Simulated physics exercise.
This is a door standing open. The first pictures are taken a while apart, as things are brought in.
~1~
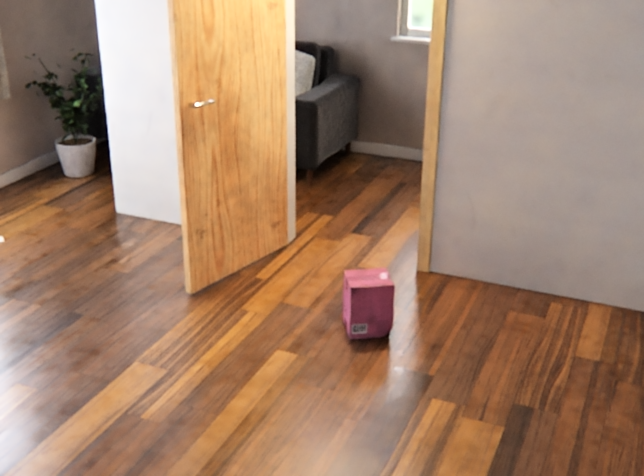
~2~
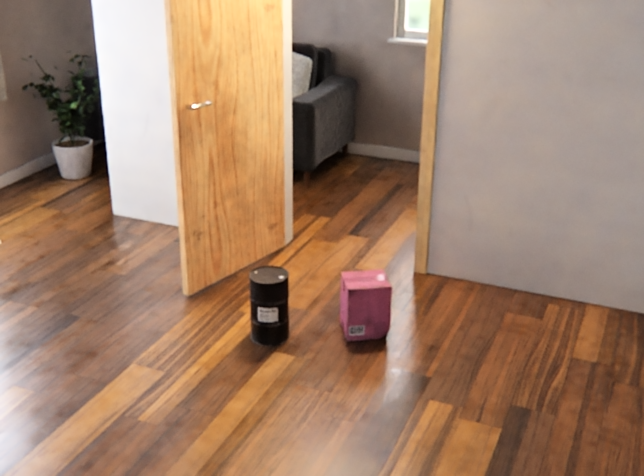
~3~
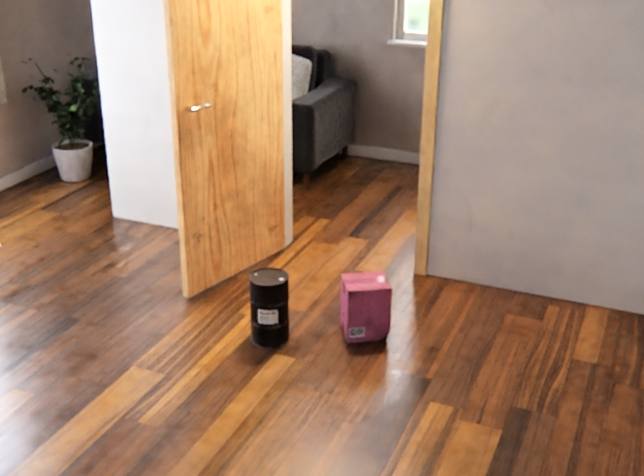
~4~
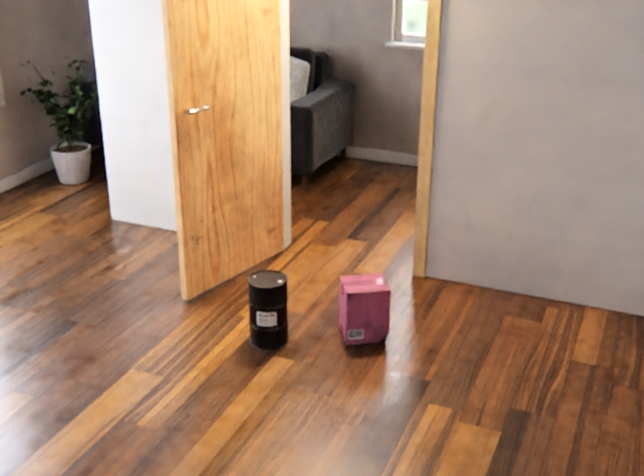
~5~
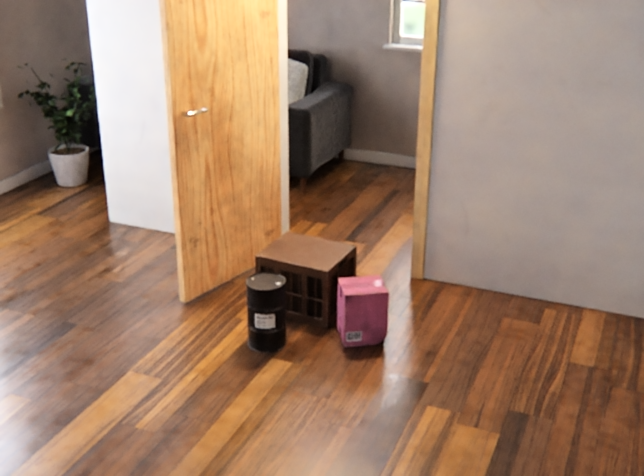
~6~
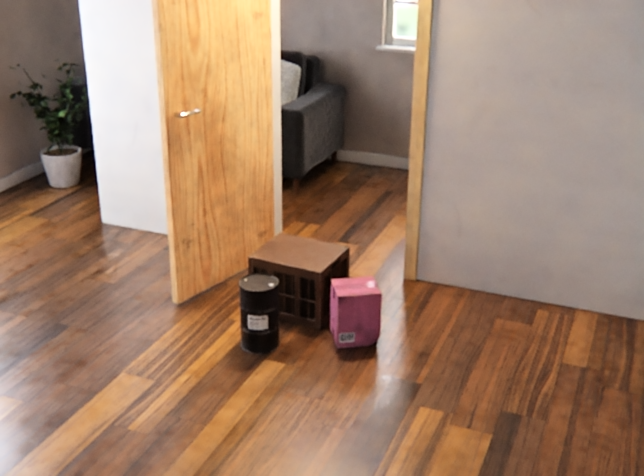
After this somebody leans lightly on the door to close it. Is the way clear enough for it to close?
Outcome: The door stops short.
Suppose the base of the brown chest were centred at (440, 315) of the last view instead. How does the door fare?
Then it reaches the frame.
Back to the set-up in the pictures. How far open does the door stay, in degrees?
About 75°.
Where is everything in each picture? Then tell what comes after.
In the first picture, door wide open and still.
In the second picture, door wide open and still; black canister (269, 306); pink box (365, 305).
In the third picture, door wide open and still; black canister (270, 308); pink box (365, 307).
In the fourth picture, door wide open and still; black canister (268, 310); pink box (364, 309).
In the fifth picture, door wide open and still; black canister (266, 312); pink box (362, 311).
In the sixth picture, door wide open and still; brown chest (300, 279); black canister (259, 313).
Then, 0.40 s after the last picture, door at 92°.
Then, 0.60 s after the last picture, door at 77°.
At rest, door at 74°; all 3 in place. Seen from the same camera at the end, brown chest near (305, 279).
